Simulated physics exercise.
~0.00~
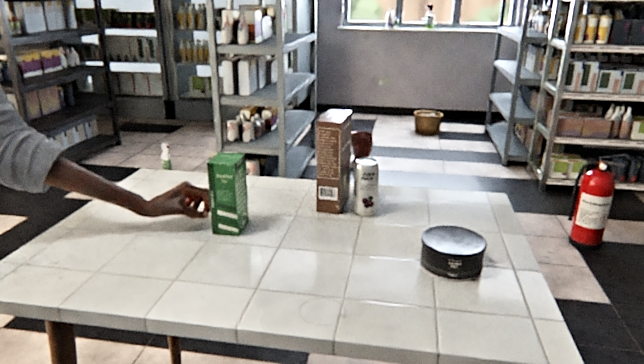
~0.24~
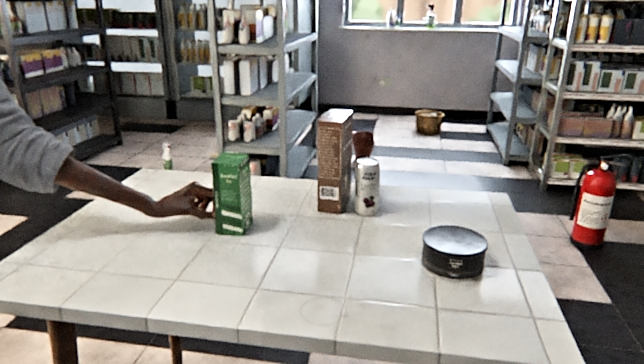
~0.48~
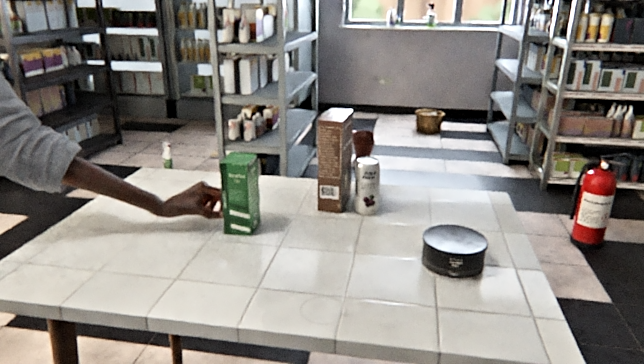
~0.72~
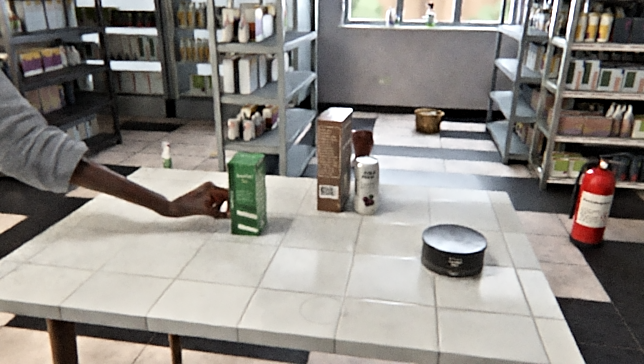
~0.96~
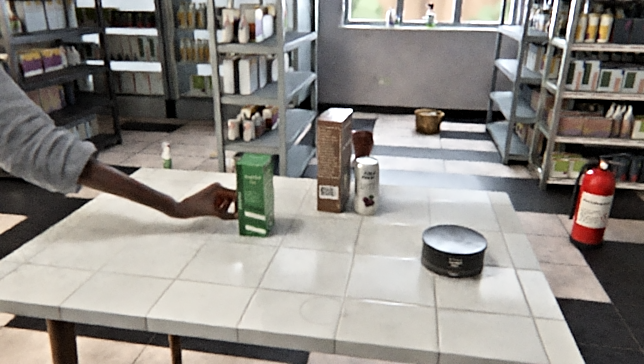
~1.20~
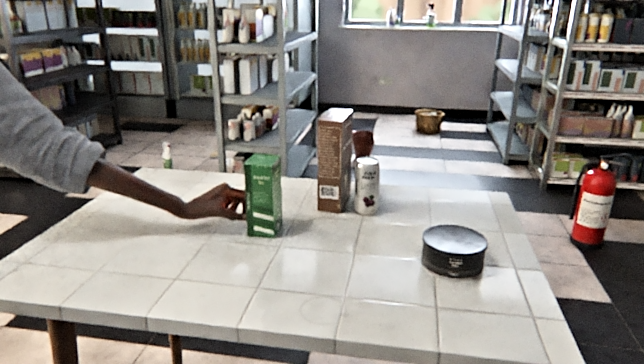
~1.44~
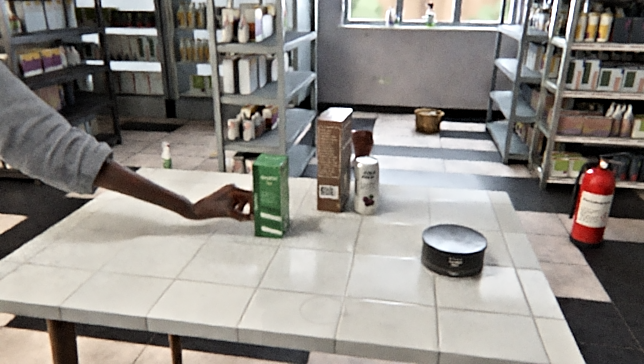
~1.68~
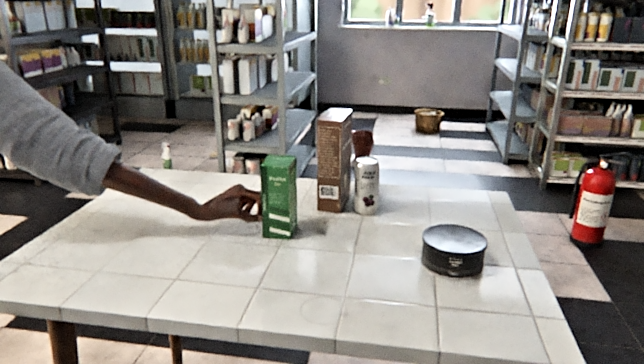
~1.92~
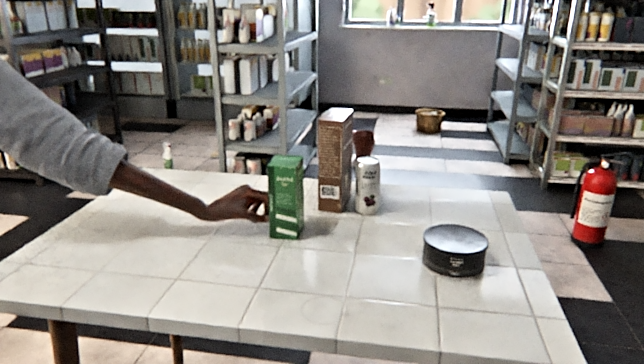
Green carton sliding slowly right across a white tiled table under a hand's push, still upright beside the brown packet and white can.
